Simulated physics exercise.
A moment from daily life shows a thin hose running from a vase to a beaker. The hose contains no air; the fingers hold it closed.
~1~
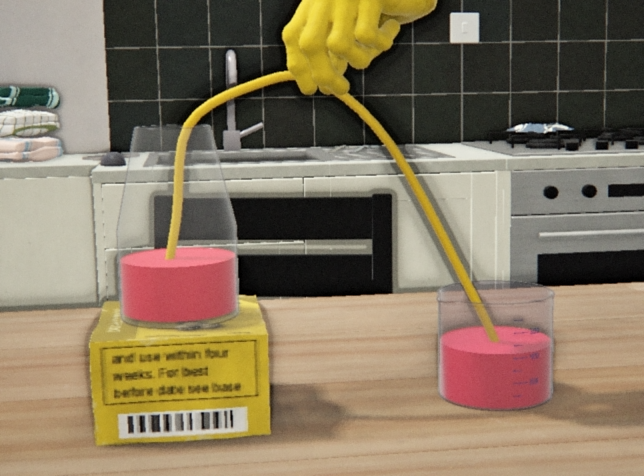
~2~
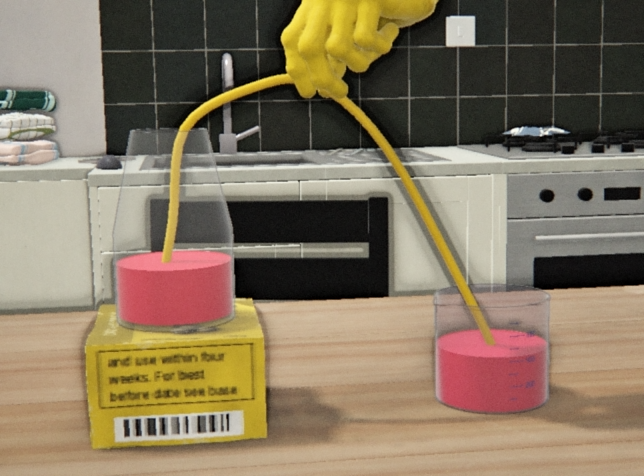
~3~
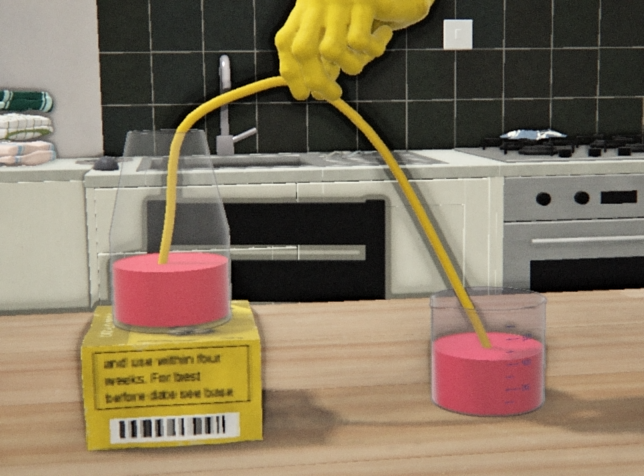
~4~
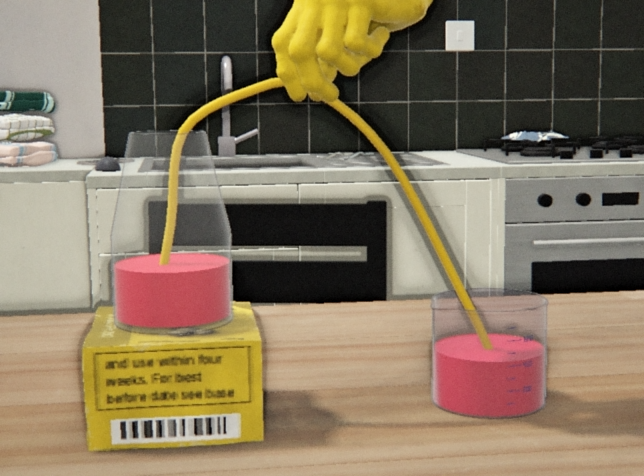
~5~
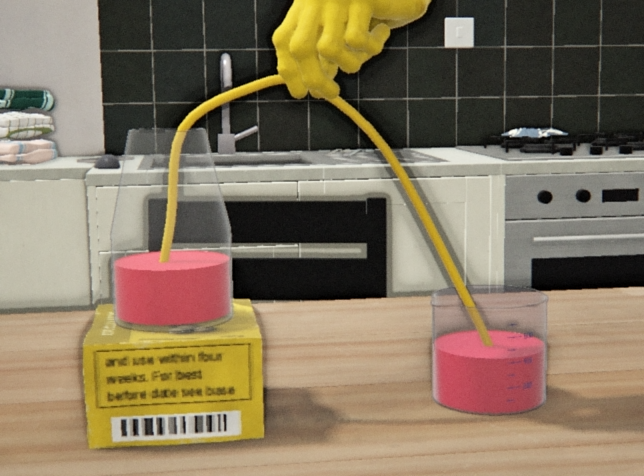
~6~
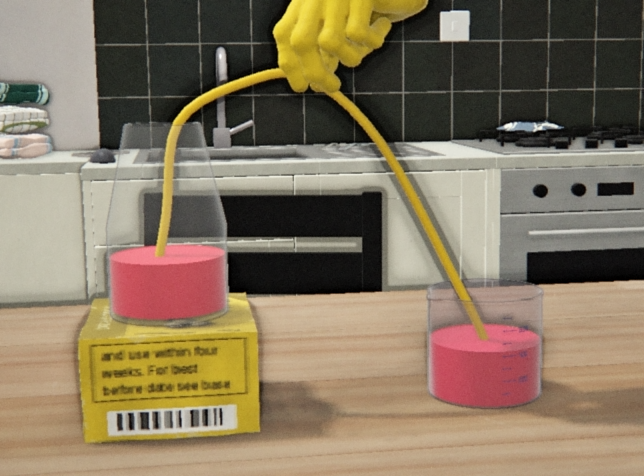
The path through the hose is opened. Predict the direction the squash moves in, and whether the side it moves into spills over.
Squash goes: To the right; receiving: Does not spill.
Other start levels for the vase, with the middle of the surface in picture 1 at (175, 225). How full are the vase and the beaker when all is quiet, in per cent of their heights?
The first ends at 10 per cent, the second at 100 per cent.
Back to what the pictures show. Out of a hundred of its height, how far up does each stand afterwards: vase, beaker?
Approximate levels: 10 per cent followed by 80 per cent.
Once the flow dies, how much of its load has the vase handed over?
Estimate: Close to 70 %.
A moment on, the vase is about a quarter full; the beaker is about two thirds full.
Further on, the vase is nearly empty; the beaker is about three quarters full.
When it is over, the vase is nearly empty; the beaker is about three quarters full.
